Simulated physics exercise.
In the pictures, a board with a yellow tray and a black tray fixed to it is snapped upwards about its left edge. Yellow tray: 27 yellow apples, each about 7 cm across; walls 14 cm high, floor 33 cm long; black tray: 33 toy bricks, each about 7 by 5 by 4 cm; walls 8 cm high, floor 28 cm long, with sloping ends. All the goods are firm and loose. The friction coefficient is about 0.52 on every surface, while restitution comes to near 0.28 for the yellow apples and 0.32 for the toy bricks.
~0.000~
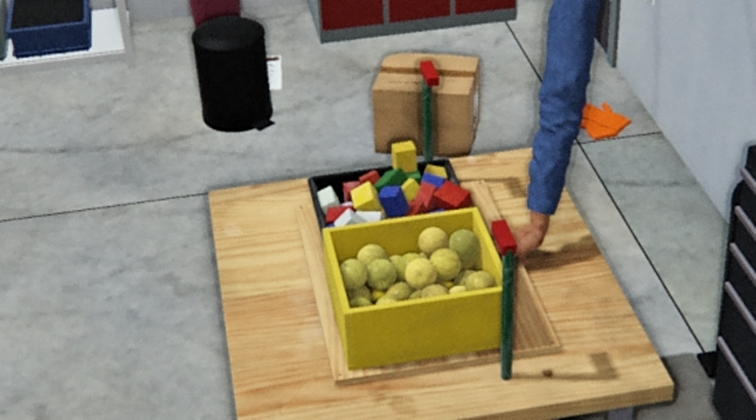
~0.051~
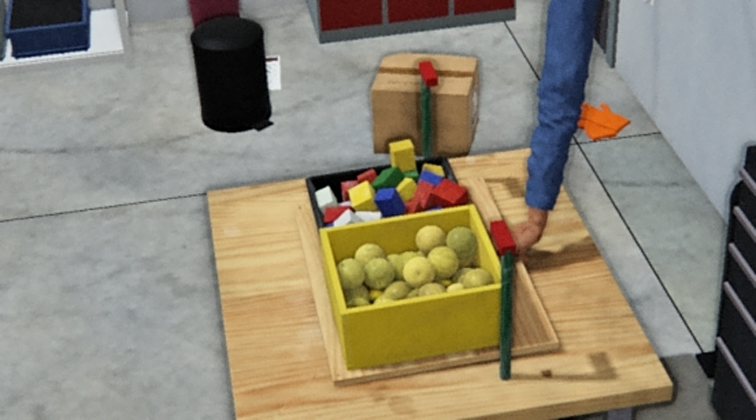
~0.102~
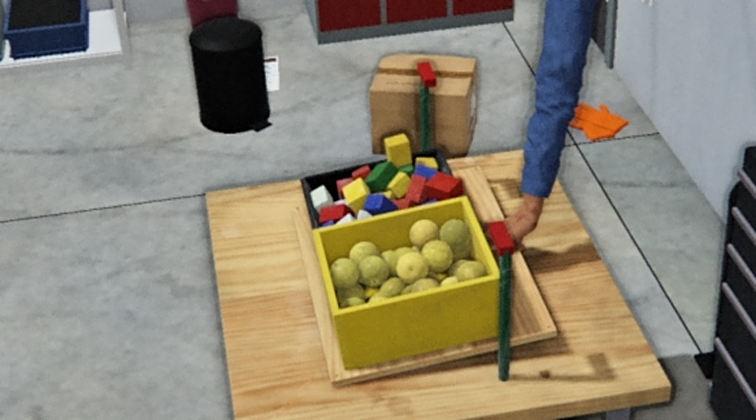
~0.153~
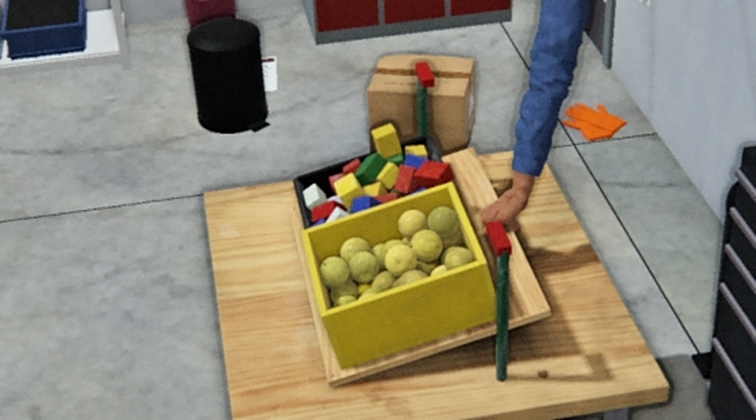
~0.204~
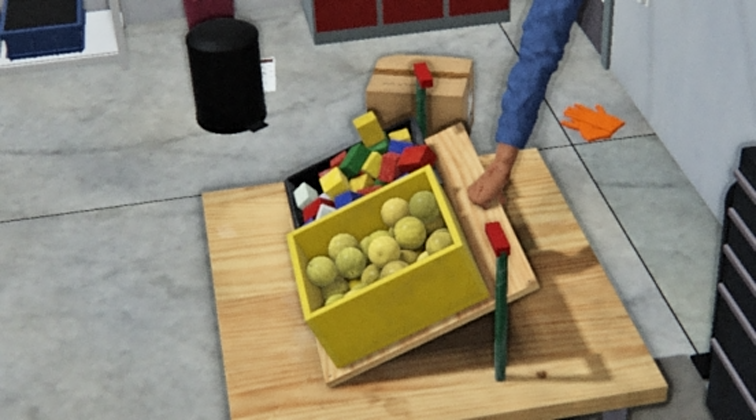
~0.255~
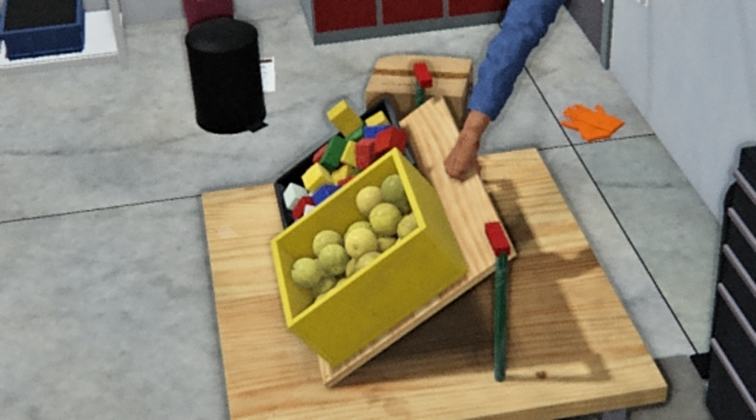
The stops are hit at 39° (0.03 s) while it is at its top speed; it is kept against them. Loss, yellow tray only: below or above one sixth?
Above.
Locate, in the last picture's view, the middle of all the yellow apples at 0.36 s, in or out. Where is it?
I'd say near (339, 245).
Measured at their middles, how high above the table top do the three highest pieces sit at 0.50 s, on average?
Roughly 30 centimetres.
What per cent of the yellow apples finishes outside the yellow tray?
Estimate: About 35 in a hundred.
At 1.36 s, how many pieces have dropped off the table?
About 25.
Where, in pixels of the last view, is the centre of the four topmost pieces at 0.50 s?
Looks like somewhere near (271, 182).
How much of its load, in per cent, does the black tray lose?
Lost from the black tray: 60 percent.
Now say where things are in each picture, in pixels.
In the first picture (each is followed by its nearest rim corner in this view, unless another is named; the camera pans a little), yellow tray, (350, 311); black tray (by its farthest rim corner), (445, 160); 0° from level; none out.
In the second picture, yellow tray, (347, 311); black tray, (443, 158); 1° from level.
In the third picture, yellow tray, (339, 312); black tray, (437, 150); 6° from level.
In the fourth picture, yellow tray, (327, 313); black tray, (427, 136); 12° from level.
In the fifth picture, yellow tray, (311, 316); 22° from level.
In the sixth picture, yellow tray, (292, 322); 35° from level; none out.
After 0.26 s, the board meets the red stops.
After 0.36 s, tilt 39°; yellow tray 27 in, 0 out and black tray 33 in, 0 out.
After 0.50 s, tilt 39°; yellow tray 24 in, 3 out and black tray 26 in, 7 out.
After 0.76 s, tilt 39°; yellow tray 19 in, 8 out and black tray 14 in, 19 out.
Outcome (at 1.36 s), yellow tray 17 in, 10 out and black tray 13 in, 20 out. Asked share, 10 of 27, 37 per cent.
